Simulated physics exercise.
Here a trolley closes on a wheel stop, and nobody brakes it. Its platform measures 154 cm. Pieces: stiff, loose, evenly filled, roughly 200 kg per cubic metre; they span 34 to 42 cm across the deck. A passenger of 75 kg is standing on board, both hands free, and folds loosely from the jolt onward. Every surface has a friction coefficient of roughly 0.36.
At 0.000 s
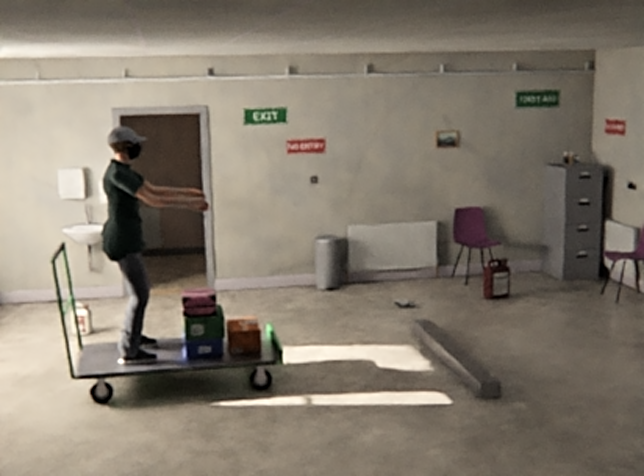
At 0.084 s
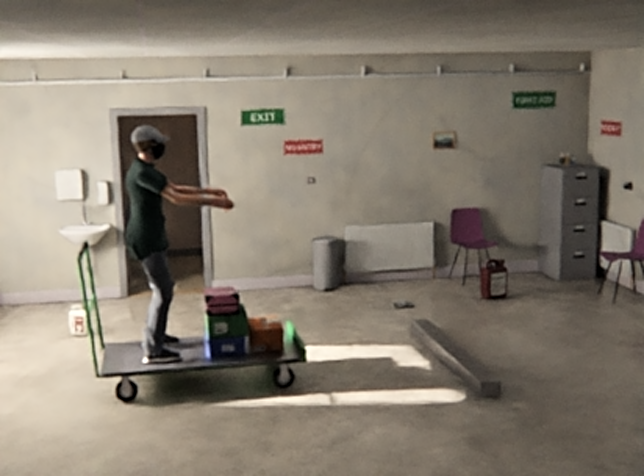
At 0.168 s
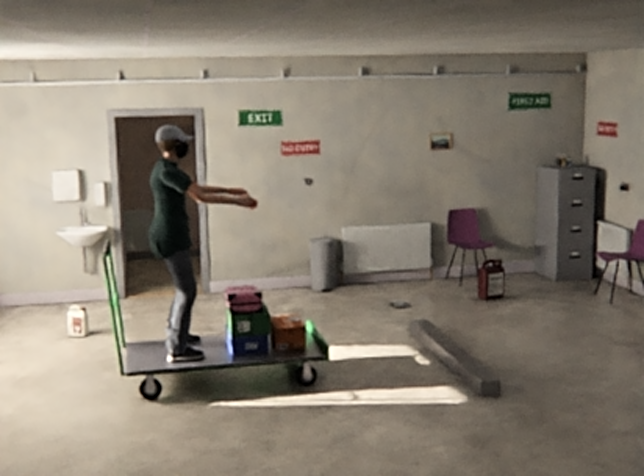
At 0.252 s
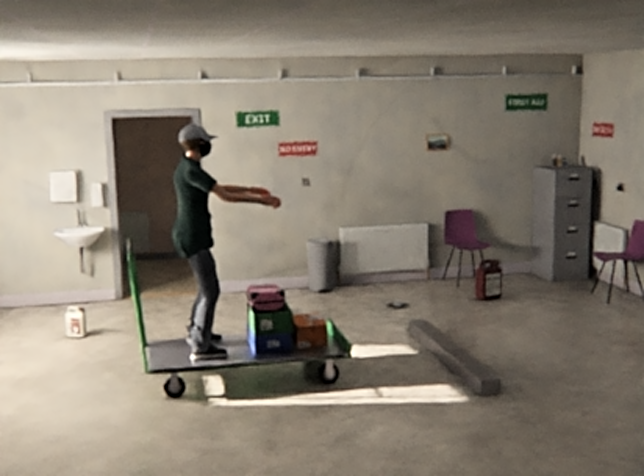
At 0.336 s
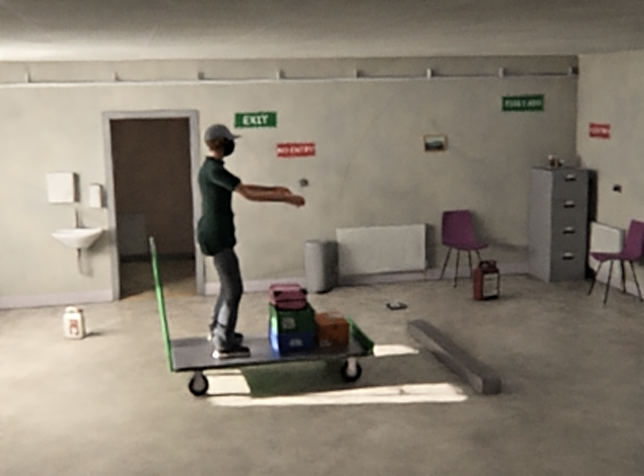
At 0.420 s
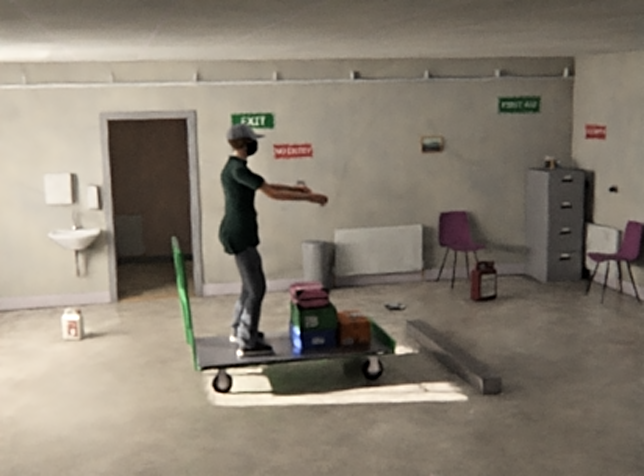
A person in a grey cap, dark face covering, dark green top and grey trousers stands on a flat trolley in a bare concrete-floored room, seen from the side. Green and orange boxes sit ahead of them, with a doorway and sink behind and purple chairs, a grey cabinet and a low bar rightward. The trolley rolls steadily right, the rider's arms held forward, as the view shifts slightly.
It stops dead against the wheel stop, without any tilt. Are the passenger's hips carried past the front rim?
Odds are it leaves its ride.
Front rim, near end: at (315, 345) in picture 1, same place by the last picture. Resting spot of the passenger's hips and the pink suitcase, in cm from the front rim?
Hips 70 behind, pink 30 past.
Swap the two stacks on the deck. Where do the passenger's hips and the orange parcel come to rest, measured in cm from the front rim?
Hips 40 past, orange 50 behind.
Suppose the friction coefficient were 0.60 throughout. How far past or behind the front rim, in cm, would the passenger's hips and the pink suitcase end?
Then both clear the rim: Hips by 100 cm, pink by 30 cm.
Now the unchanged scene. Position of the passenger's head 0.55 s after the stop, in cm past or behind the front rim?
The head is roughly 20 cm beyond the front rim.
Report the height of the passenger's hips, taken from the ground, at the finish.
About 20 cm up.
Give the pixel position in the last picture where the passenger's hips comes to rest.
About (553, 350).
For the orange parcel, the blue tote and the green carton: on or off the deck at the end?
Finally orange still riding, blue still riding, green still riding.
Impact comes at 0.71 s.
After 1.26 s the passenger's hips are 47 cm behind the rim, near (398, 247) in the last picture's view.
After 1.71 s the passenger's hips are 9 cm past the rim, near (460, 304) in the last picture's view.
When all is still (4.7 s), past the rim, pink suitcase and the passenger's hips; behind it, blue tote, green carton and orange parcel.
